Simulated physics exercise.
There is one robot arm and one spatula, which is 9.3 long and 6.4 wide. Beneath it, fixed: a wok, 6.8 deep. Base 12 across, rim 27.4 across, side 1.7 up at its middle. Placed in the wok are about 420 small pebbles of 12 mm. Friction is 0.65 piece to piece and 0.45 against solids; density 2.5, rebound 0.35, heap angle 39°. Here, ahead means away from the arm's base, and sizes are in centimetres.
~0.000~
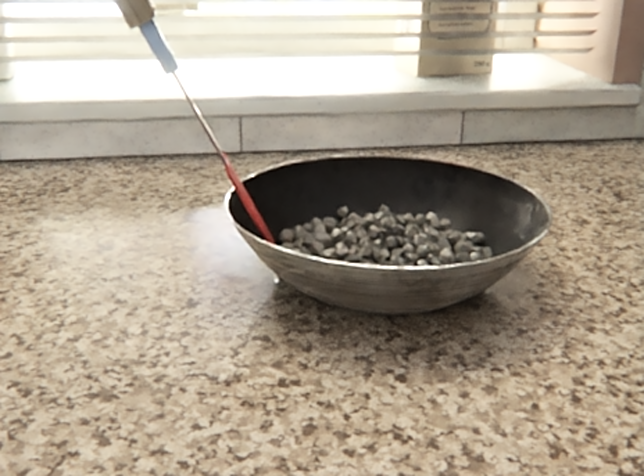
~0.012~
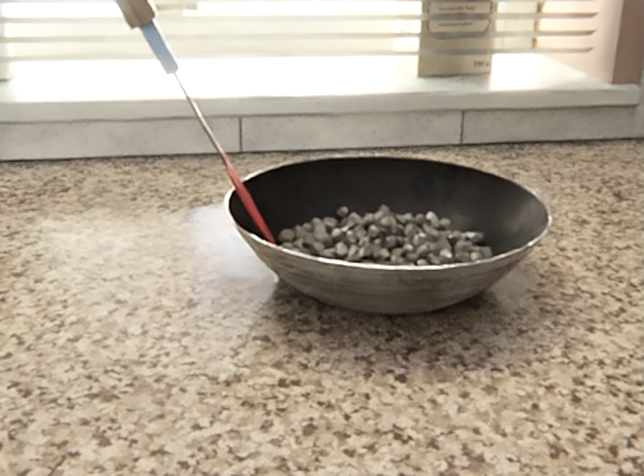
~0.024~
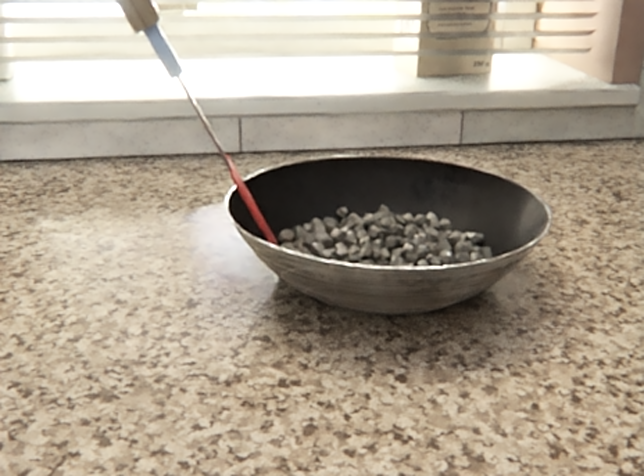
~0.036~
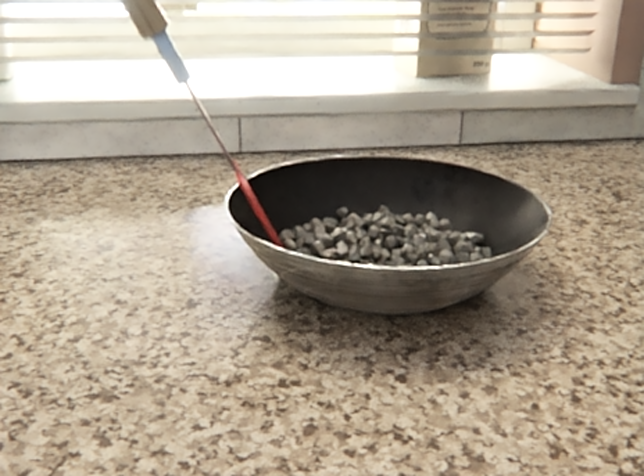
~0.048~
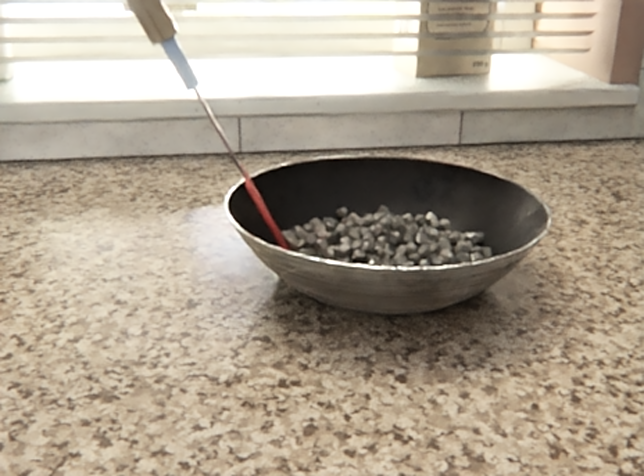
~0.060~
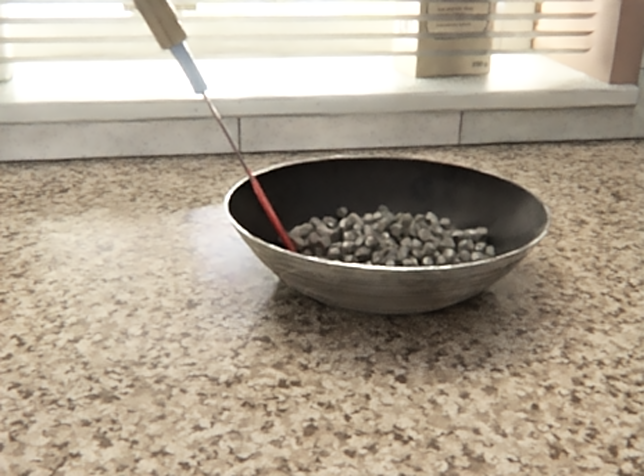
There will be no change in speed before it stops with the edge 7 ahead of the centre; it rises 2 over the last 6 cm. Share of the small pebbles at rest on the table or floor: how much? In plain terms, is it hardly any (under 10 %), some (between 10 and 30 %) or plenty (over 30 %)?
Hardly any - under 10 %.
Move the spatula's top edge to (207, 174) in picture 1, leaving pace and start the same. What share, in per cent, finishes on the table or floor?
I'd estimate close to 5 per cent.
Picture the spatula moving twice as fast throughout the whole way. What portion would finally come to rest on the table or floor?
It would be roughly 10 percent.
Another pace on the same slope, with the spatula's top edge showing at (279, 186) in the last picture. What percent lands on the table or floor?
Share: Roughly 15 %.
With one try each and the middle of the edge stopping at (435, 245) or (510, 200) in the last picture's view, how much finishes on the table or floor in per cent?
About 0 and 35 per cent.
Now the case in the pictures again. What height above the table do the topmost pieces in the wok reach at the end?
Height at the end: Around 8.0 cm.
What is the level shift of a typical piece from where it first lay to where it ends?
Roughly 5 cm.
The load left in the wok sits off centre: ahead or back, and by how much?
Roughly 5.0 cm ahead.
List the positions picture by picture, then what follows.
Spatula top edge at (225, 162), sloping 63°; upper third of the load around (384, 249), from x 285 to 485, top at y 210; 425 in the wok, in the first picture.
Spatula top edge at (226, 163), sloping 63°; upper third of the load around (384, 249), from x 285 to 485, top at y 210, in the second picture.
Spatula top edge at (229, 166), sloping 63°; upper third of the load around (384, 249), from x 285 to 485, top at y 210, in the third picture.
Spatula top edge at (236, 171), sloping 63°; upper third of the load around (384, 248), from x 285 to 485, top at y 210, in the fourth picture.
Spatula top edge at (244, 176), sloping 63°; upper third of the load around (384, 246), from x 285 to 485, top at y 210, in the fifth picture.
Spatula top edge at (253, 180), sloping 63°; upper third of the load around (389, 244), from x 285 to 490, top at y 210; 425 in the wok, in the sixth picture.
By 0.15 s, sloping 63°, highest piece 6 above the table; 425 in the wok.
By 0.25 s, sloping 63°, highest piece 7 above the table; 425 in the wok.
By 0.50 s, sloping 63°, highest piece 8 above the table; 411 in the wok, 11 on the table or floor, 3 on the blade or in flight.
By 1.55 s, sloping 63°, highest piece 8 above the table; 411 in the wok, 14 on the table or floor.
Final count, 411 in the wok, 14 on the table or floor. That is 3 % on the table or floor.
